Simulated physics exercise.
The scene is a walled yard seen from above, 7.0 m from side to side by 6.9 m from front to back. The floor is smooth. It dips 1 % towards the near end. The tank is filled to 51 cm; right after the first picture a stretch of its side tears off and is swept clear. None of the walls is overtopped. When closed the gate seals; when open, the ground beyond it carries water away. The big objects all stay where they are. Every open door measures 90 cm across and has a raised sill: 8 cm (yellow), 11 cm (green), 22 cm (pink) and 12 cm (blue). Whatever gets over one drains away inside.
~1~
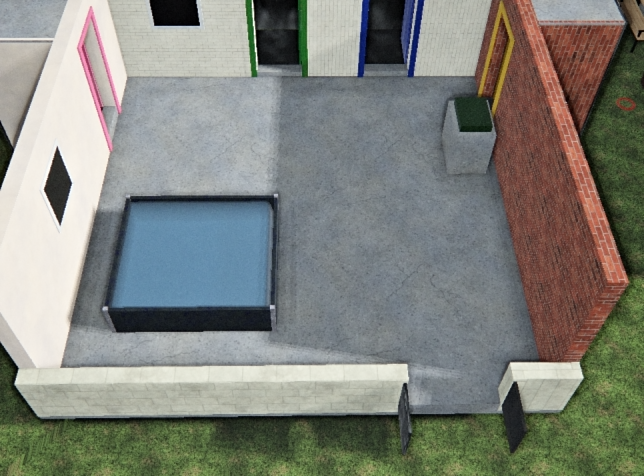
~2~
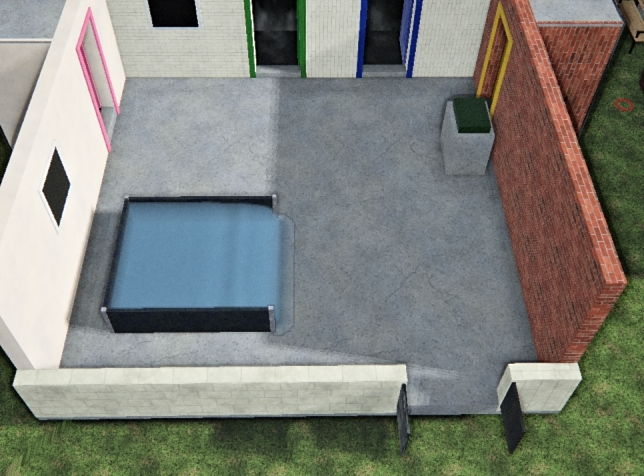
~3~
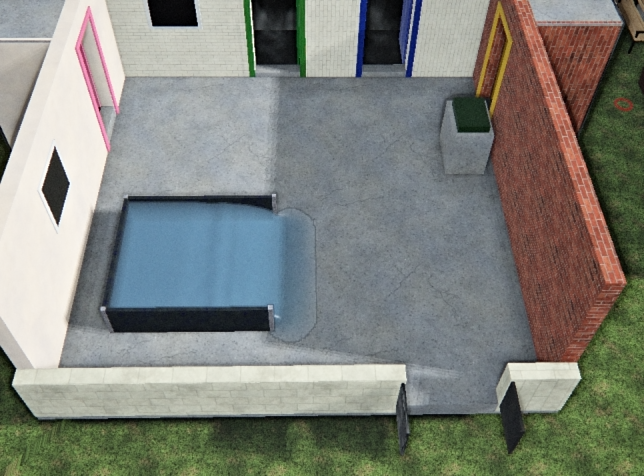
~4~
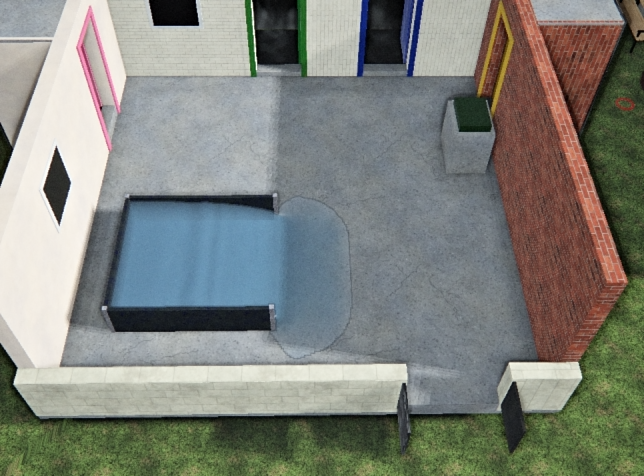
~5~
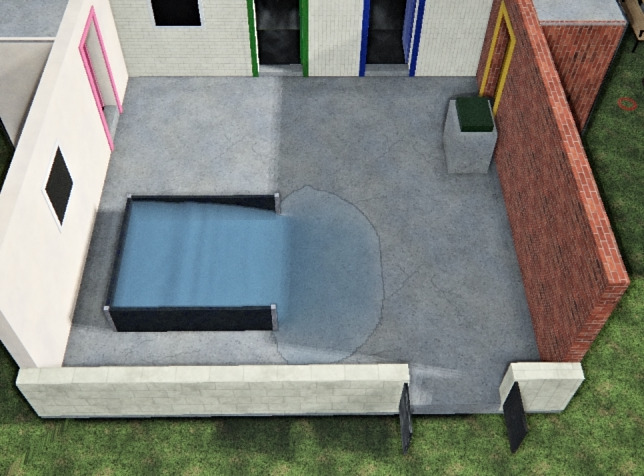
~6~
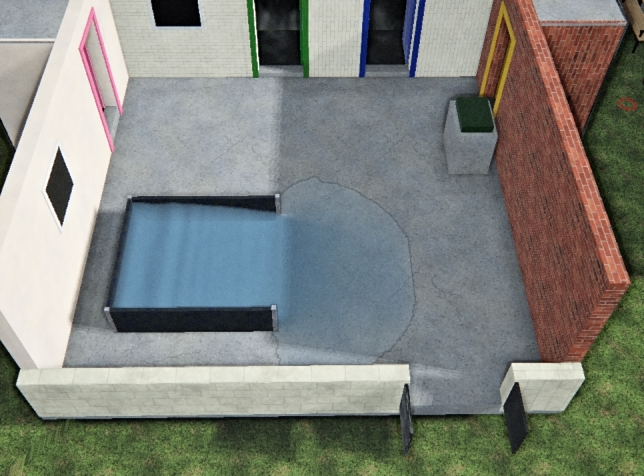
Water pours from the right side of a square tank and spreads across the grey yard.
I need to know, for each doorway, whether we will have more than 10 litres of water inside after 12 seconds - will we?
In the end yellow door: Beneath the limit, green door: Beneath the limit, pink door: Beneath the limit, blue door: Beneath the limit.
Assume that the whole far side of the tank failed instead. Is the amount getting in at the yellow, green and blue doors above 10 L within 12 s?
Here's how it goes: Yellow exceeds it, green exceeds it, blue falls short.
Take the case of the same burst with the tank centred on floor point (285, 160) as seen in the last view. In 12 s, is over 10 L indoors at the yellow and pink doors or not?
Lab note: Yellow door limit exceeded; pink door limit not exceeded.
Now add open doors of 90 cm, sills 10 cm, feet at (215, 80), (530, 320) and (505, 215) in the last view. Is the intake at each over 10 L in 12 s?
Less, more, more.
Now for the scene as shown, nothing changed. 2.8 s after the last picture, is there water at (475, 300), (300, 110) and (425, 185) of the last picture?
Soaked, untouched, soaked.
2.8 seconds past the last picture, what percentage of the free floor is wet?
Some 45 per cent of the floor is wet.
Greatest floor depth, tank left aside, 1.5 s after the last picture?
I'd say near 36 centimetres.
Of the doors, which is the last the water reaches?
Last: Pink.
Then, 0.7 s after the last picture water covers 30 % of the floor and is deepest (22 cm) near (286, 295); yellow door not reached, green door not reached, pink door not reached, blue door not reached.
Then, 1.5 s after the last picture water covers 40 % of the floor and is deepest (36 cm) near (547, 388); yellow door not reached, green door not reached, pink door not reached, blue door not reached.
Then, 2.8 s after the last picture water covers 45 % of the floor and is deepest (27 cm) near (527, 303); yellow door 6 cm at the sill, 0 L in, green door not reached, pink door not reached, blue door not reached.
Then, 6.3 s after the last picture water covers 65 % of the floor and is deepest (12 cm) near (534, 388); yellow door 6 cm at the sill, 0 L in, green door 4 cm at the sill, 0 L in, pink door not reached, blue door 6 cm at the sill, 0 L in.
Then, 11.3 s after the last picture water covers 100 % of the floor and is deepest (8 cm) near (121, 393); yellow door 3 cm at the sill, 0 L in, green door 2 cm at the sill, 0 L in, pink door 5 cm at the sill, 0 L in, blue door 2 cm at the sill, 0 L in.
